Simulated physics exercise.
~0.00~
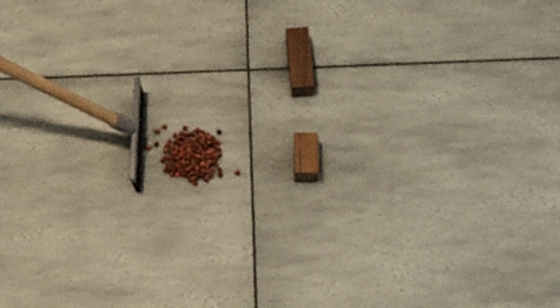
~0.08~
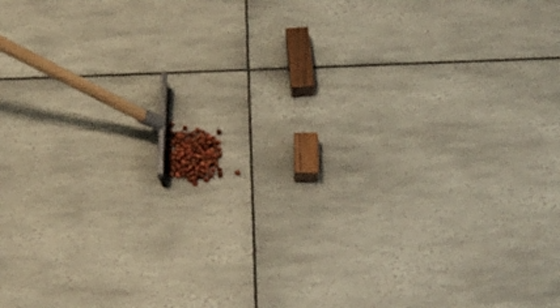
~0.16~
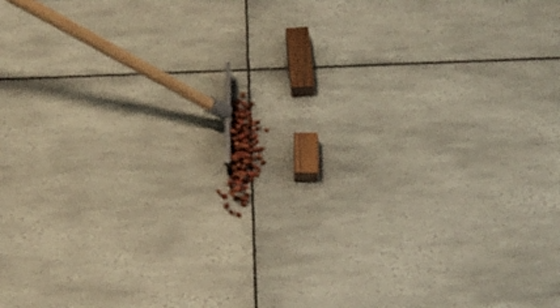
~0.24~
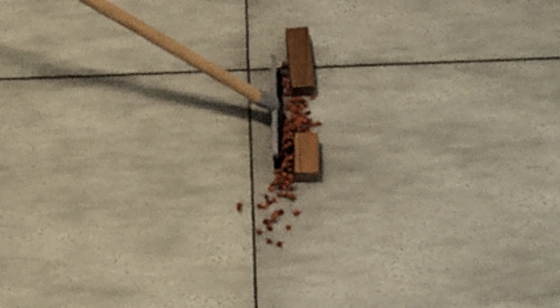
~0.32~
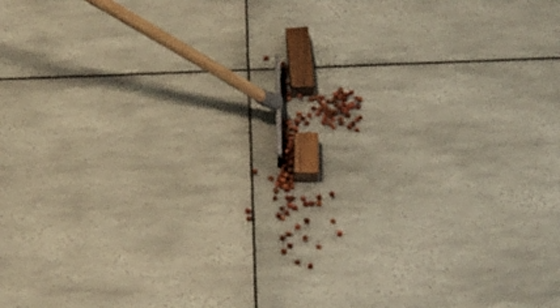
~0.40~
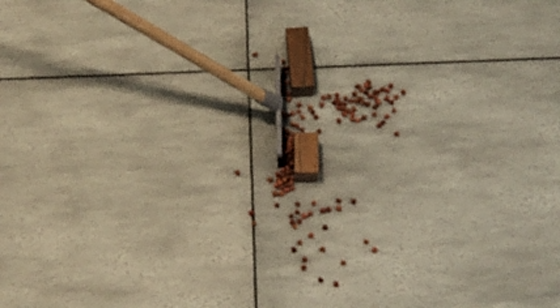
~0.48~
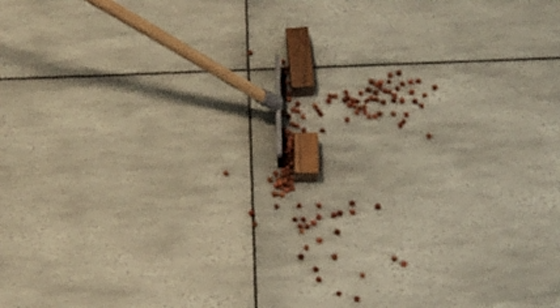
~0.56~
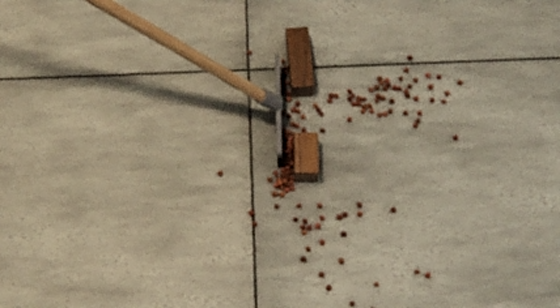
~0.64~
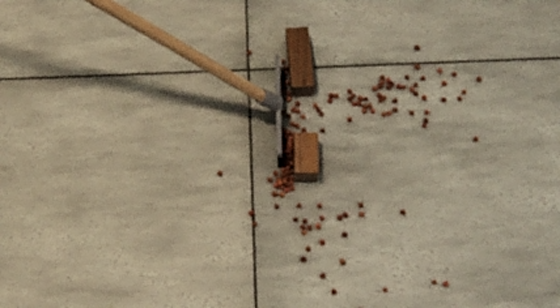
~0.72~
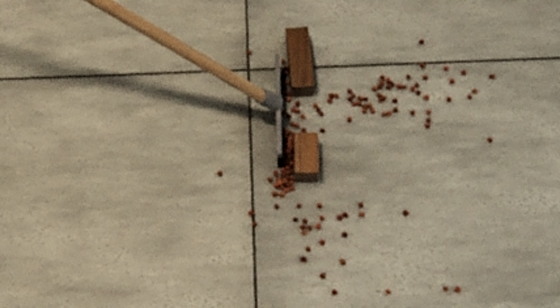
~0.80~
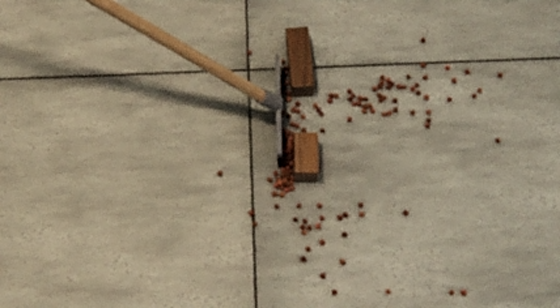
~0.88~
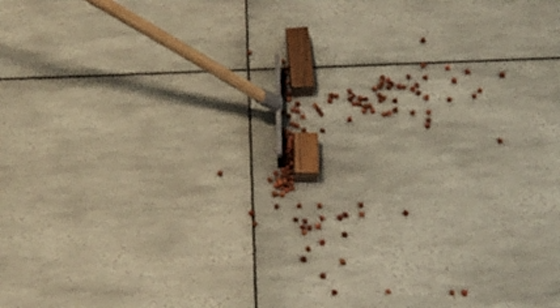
A squeegee with a wooden handle slides to the right across a grey concrete floor toward a small heap of reddish-brown pellets. Its blade meets the heap and pushes it along, squashing it into a long, narrow band. The band reaches two brown blocks standing apart, and the squeegee halts against them. Many pellets shoot through the gap and fan out on the right, while others scatter around the near block. The rolling pellets gradually slow and settle, leaving a good share still bunched between the blade and the blocks, which stay put.
